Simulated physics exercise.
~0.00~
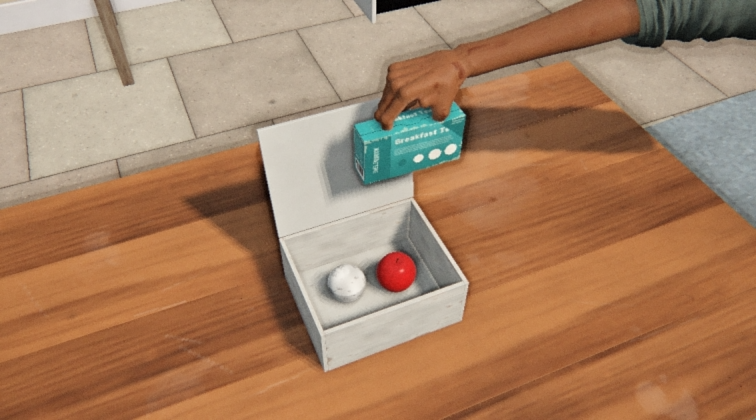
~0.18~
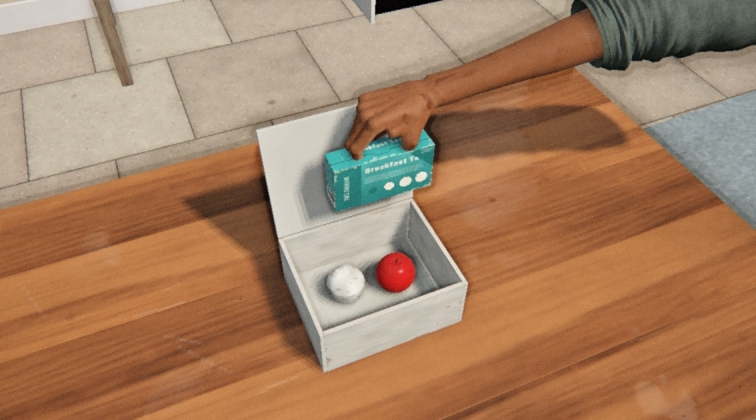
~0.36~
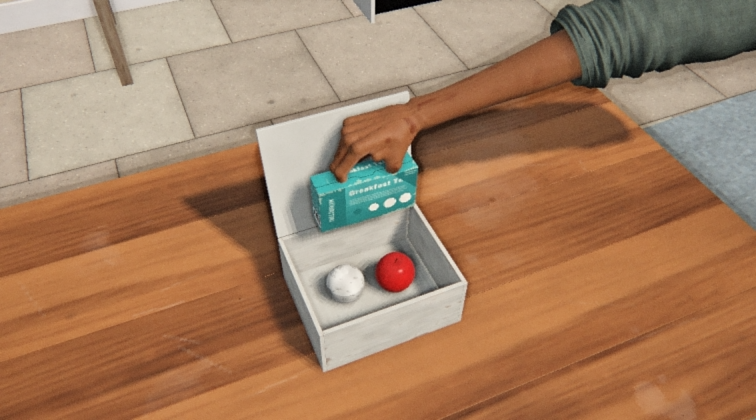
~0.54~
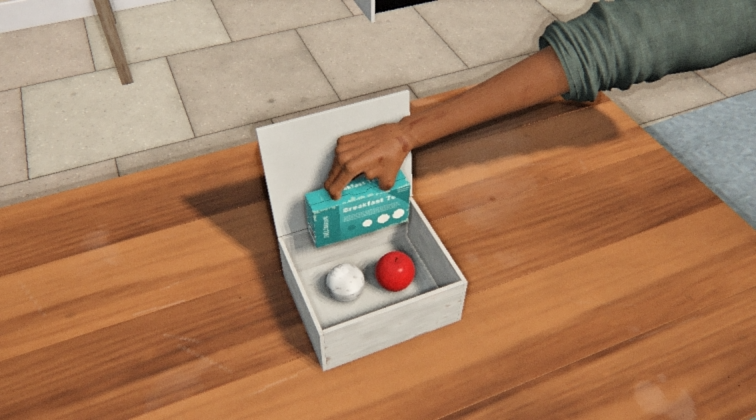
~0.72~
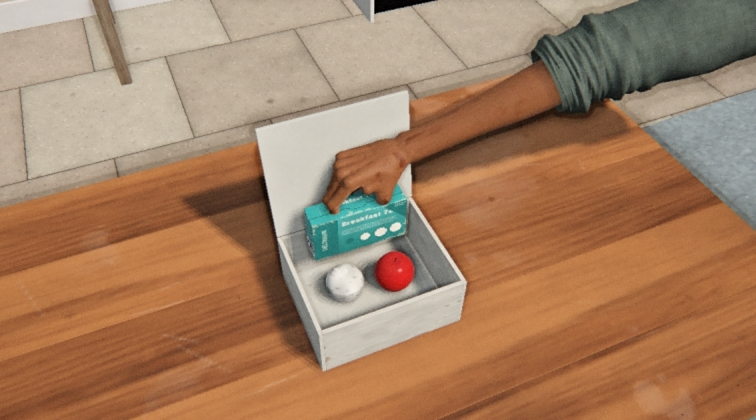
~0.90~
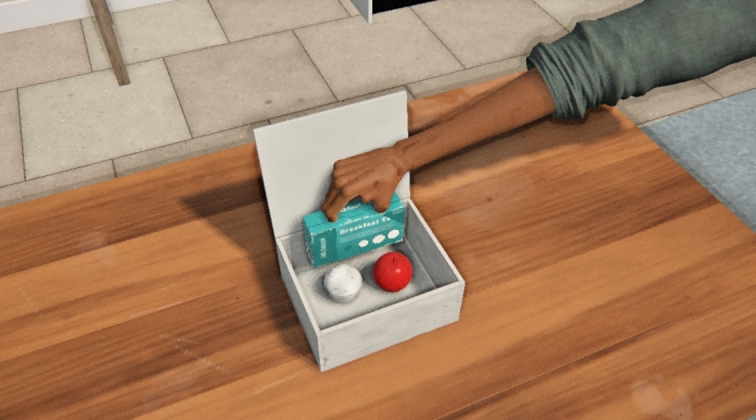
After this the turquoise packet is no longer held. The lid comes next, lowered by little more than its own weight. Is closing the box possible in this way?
Yes.
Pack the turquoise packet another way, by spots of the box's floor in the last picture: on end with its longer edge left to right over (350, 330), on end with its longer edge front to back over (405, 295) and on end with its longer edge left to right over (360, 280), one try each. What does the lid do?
Case one, the lid is kept from closing; case two, it is kept from closing; case three, it lies closed.
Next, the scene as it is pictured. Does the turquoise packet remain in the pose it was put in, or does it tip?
The turquoise packet stays as it was set.
After 1.90 s, lid starting down; turquoise packet shifted a little near (351, 253); white ball shifted about its own width; red apple shifted a little.
After 2.70 s, lid 42° above the rim; turquoise packet shifted a little near (351, 253); white ball shifted about its own width; red apple shifted a little.
In the end (3.6 s), lid shut; moved from the start, turquoise packet and white ball; red apple unmoved. At the end, from the last picture's camera, turquoise packet near (351, 253).
